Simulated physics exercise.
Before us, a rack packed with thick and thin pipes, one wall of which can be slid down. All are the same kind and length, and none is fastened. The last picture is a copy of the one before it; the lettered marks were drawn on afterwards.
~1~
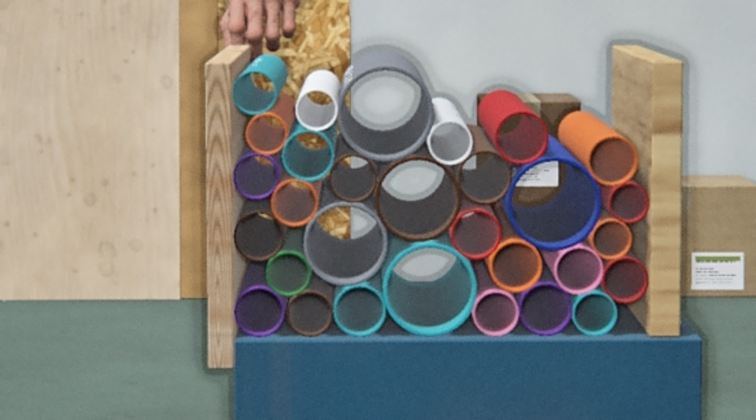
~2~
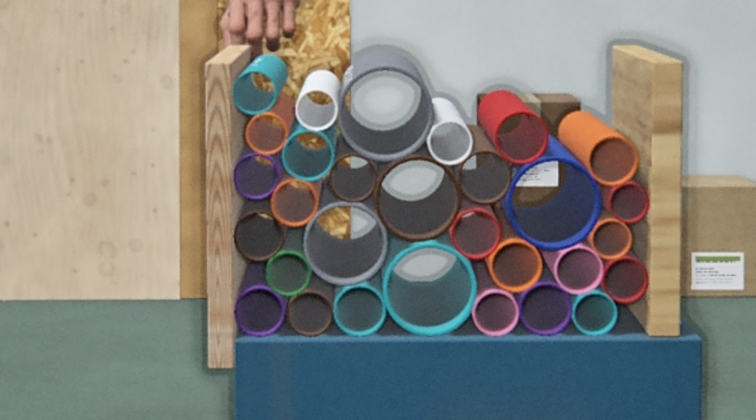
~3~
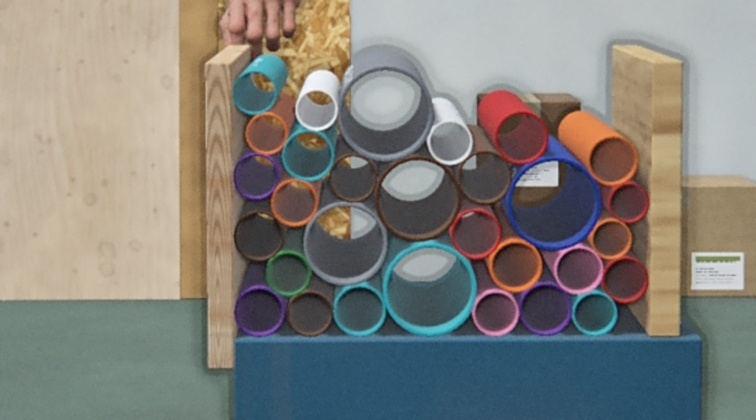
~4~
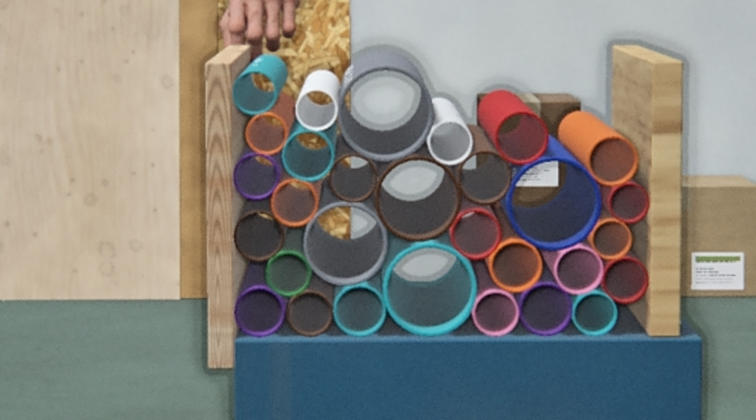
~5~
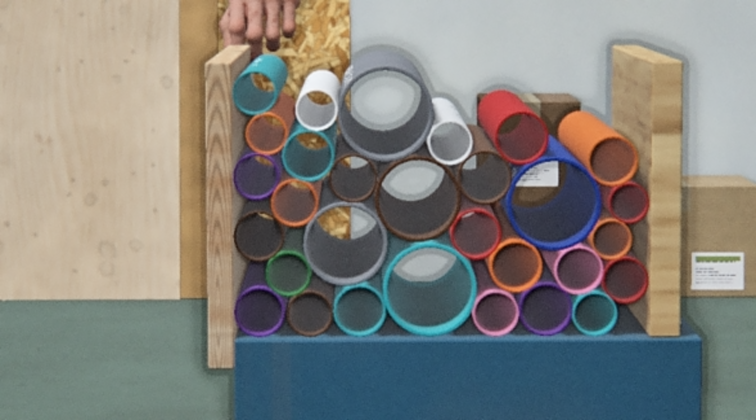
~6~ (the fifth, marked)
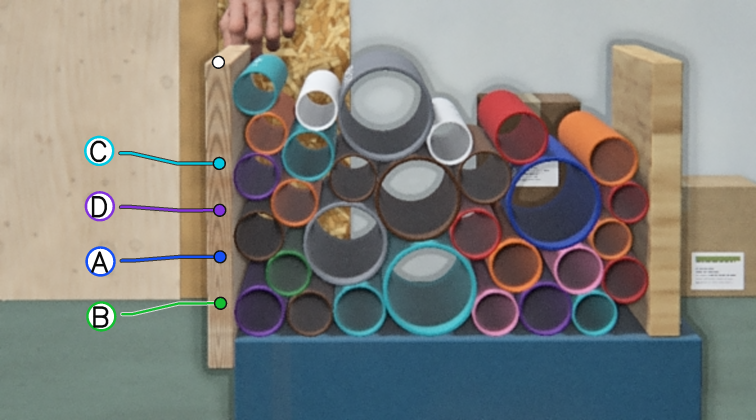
A hand resting atop the left wooden side board of a rack packed with colourful thick and thin pipes, nothing visibly moving.
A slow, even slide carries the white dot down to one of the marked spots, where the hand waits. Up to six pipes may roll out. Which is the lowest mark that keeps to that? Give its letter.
It can be let down to A.
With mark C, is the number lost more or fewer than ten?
Fewer than ten.
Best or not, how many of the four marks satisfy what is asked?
The number is three.
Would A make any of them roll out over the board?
At A: Yes.
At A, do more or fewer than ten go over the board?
At A, fewer than ten.
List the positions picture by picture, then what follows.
In the first frame, side board (233, 191); a purple pipe (259, 311); a purple pipe (545, 309).
In the second frame, a purple pipe (545, 309); an orange pipe (516, 266).
In the third frame, a turquoise pipe (308, 156).
In the fourth frame, a white pipe (317, 110); side board (233, 191).
In the fifth frame, a purple pipe (259, 311); a purple pipe (545, 309); an orange pipe (516, 266).
On the marked copy, A at (220, 257); B at (220, 303); C at (219, 164); D at (219, 210); the white dot at (218, 62).
Taking A. A third of the way, top of the board (233, 152).
Two thirds of the way, top of the board (234, 253).
When it is over, top of the board (234, 256), three out over the board.
As for the rest, B seven out over the board; C one out over the board; D one out over the board.
